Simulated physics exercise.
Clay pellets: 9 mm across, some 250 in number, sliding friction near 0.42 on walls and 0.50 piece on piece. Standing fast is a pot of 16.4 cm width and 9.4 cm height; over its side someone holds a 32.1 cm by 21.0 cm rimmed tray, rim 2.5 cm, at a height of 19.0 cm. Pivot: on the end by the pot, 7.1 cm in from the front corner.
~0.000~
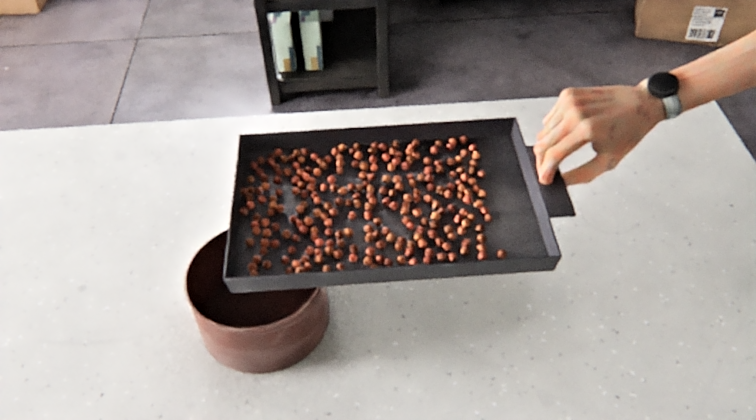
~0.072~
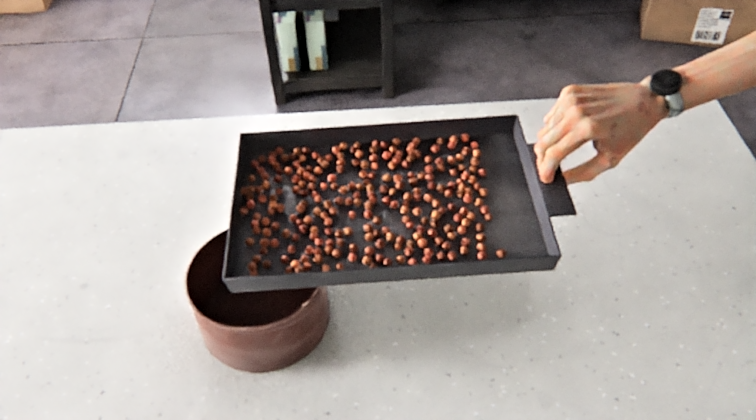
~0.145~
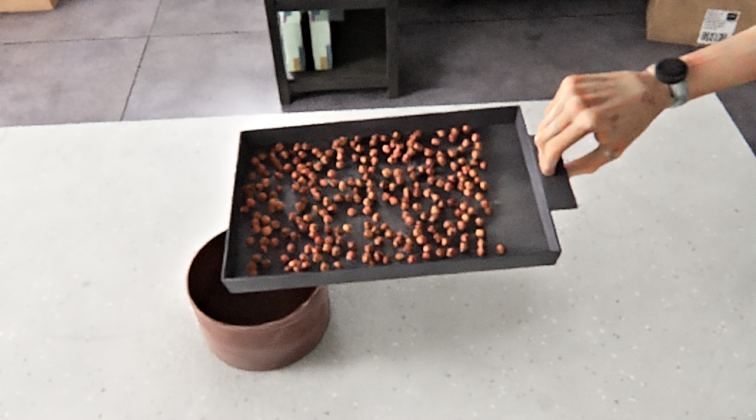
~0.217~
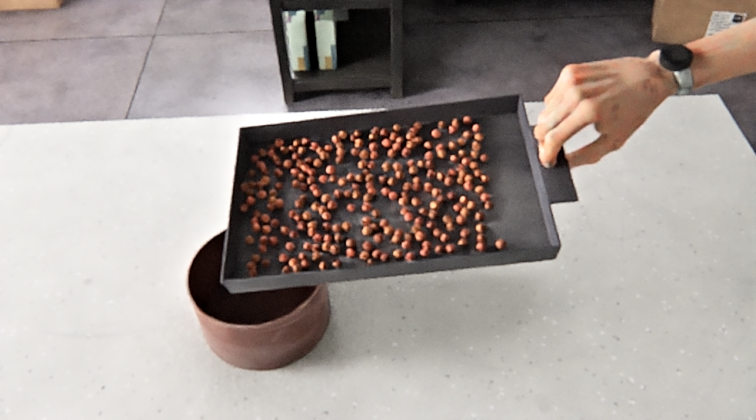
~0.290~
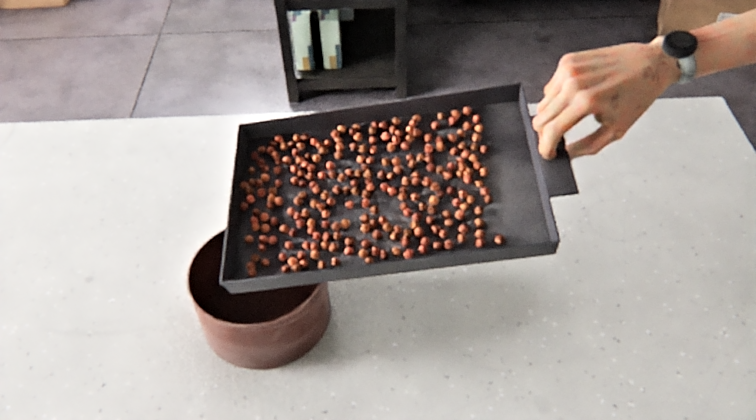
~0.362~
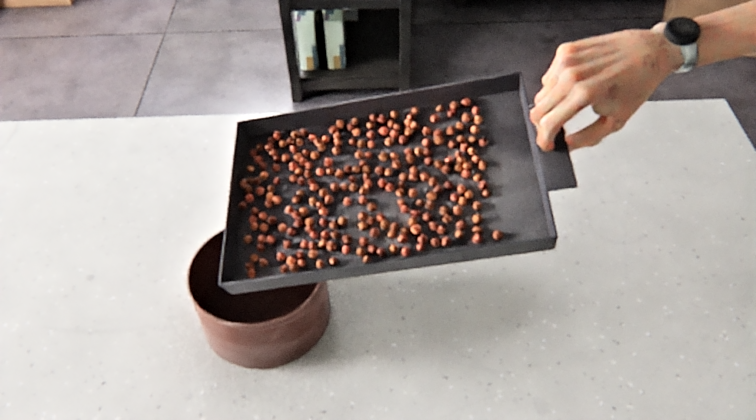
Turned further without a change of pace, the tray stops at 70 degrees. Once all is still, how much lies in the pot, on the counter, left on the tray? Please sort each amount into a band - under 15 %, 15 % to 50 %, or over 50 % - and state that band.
Pot: Under 15 %; counter: Under 15 %; tray: Over 50 %.
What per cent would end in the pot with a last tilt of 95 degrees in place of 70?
Near 0 %, then.
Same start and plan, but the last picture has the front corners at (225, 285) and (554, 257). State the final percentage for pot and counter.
Pot 0; counter 0.
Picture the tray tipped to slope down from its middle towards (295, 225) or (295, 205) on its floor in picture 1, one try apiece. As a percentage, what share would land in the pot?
The share comes to about 0 in a hundred, then about 0 in a hundred.
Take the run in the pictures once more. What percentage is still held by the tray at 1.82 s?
Of the load, some 100 percent.
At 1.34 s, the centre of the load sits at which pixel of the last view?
My estimate is roughly (264, 231).
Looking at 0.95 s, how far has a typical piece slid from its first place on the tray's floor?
Around 8 centimetres.
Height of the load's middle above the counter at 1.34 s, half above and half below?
The halfway mark is near 24 cm.
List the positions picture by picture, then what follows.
The first frame shows tray tilt 0 degrees, front corners at (227, 277) and (558, 254); middle of the pieces at (373, 201); pot at (255, 272).
The second frame shows tray tilt 1 degrees, front corners at (226, 276) and (557, 253); middle of the pieces at (373, 200).
The third frame shows tray tilt 4 degrees, front corners at (225, 278) and (558, 249), lowest corner left front; middle of the pieces at (373, 196).
The fourth frame shows tray tilt 7 degrees, front corners at (224, 279) and (557, 244), lowest corner left front; middle of the pieces at (372, 192).
The fifth frame shows tray tilt 10 degrees, front corners at (223, 280) and (556, 239), lowest corner left front; middle of the pieces at (371, 187).
The sixth frame shows tray tilt 14 degrees, front corners at (222, 281) and (554, 235), lowest corner left front; middle of the pieces at (369, 184); pot at (256, 268). The tray's pace is about 45 degrees a second.
After 0.95 s, tilt 40 degrees; the tray holds 100 %, the pot 0 %.
After 1.34 s, tilt 58 degrees; the tray holds 100 %, the pot 0 %.
Then, at 1.82 s, tilt 70 degrees; the tray holds 100 %, the pot 0 %.
In the end, at 2.1 s, pot 0 %, counter 0 %, tray 100 %.
